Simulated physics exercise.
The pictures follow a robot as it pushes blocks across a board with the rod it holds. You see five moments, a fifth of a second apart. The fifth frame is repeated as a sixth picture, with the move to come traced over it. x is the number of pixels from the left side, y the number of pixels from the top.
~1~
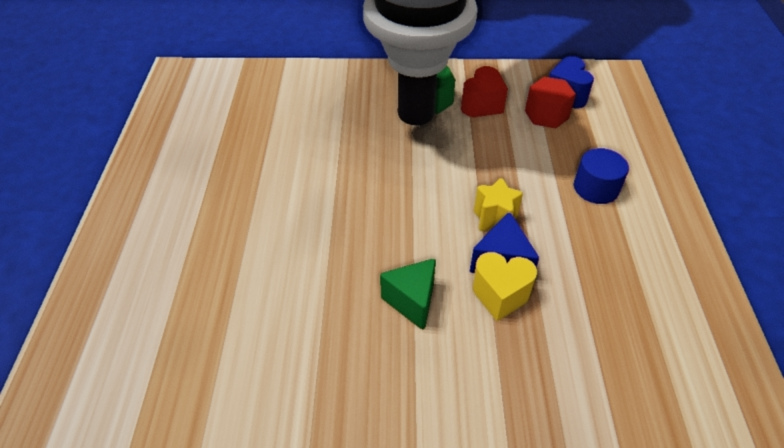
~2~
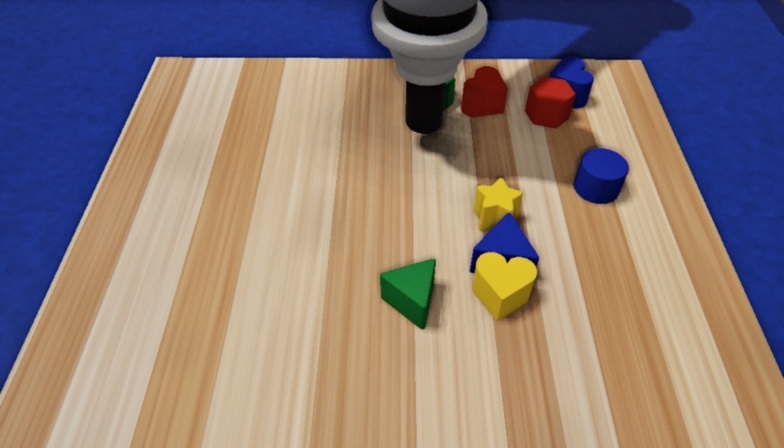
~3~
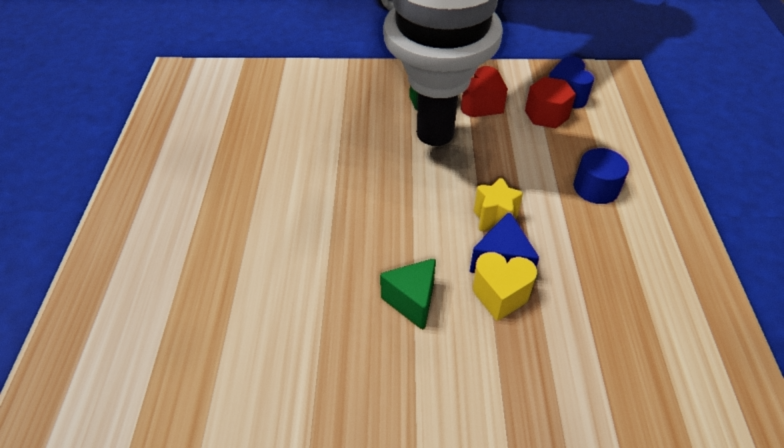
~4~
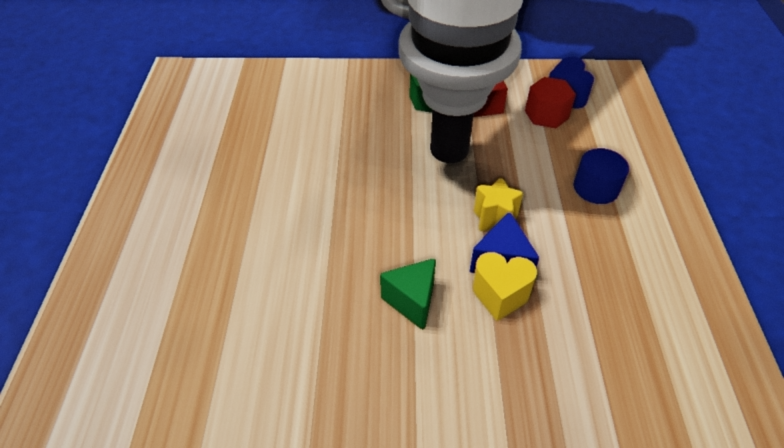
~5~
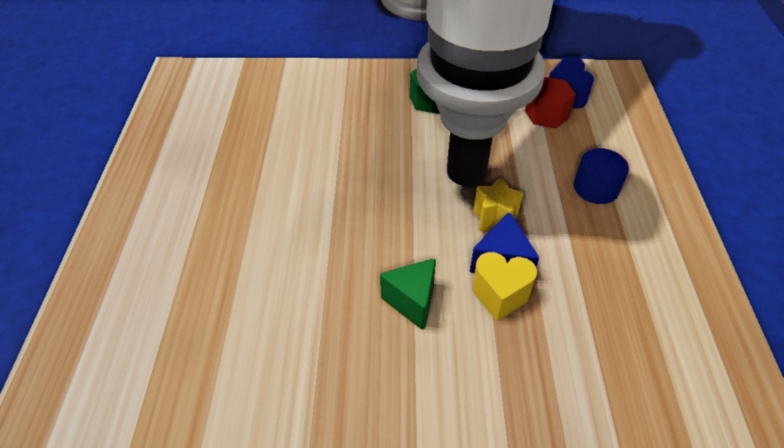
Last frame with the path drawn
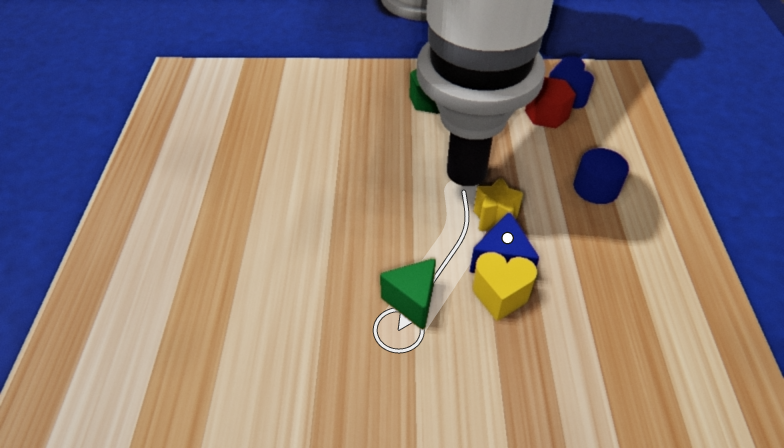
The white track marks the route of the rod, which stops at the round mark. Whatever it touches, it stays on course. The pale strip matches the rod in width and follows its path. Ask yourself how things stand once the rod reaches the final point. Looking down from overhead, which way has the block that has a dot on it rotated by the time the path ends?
It turns round clockwise.
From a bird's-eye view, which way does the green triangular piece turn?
From the top, the block rotates clockwise.
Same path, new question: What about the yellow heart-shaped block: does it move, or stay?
From what I can tell, it will keep its place.
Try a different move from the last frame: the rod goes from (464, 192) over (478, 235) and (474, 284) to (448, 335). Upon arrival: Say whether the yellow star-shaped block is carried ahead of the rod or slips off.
It slips out to the side or back.
The drawn path runs from (464, 192) through (463, 236) and (433, 280) to (399, 330); the dot is on the blue triangular piece.
What follows on the original path. One third of the way, rod (465, 220); yellow star-shaped block (508, 204), turned 65° anticlockwise; blue triangular piece (518, 241), turned 20° clockwise.
Two thirds of the way, rod (434, 264); green triangular piece (399, 294); yellow star-shaped block (508, 204), turned 65° anticlockwise; blue triangular piece (518, 241), turned 20° clockwise.
At the end, rod (399, 314); green triangular piece (361, 332), turned 55° clockwise; yellow star-shaped block (508, 204), turned 65° anticlockwise; yellow heart-shaped block not moved; blue triangular piece (518, 241), turned 20° clockwise.
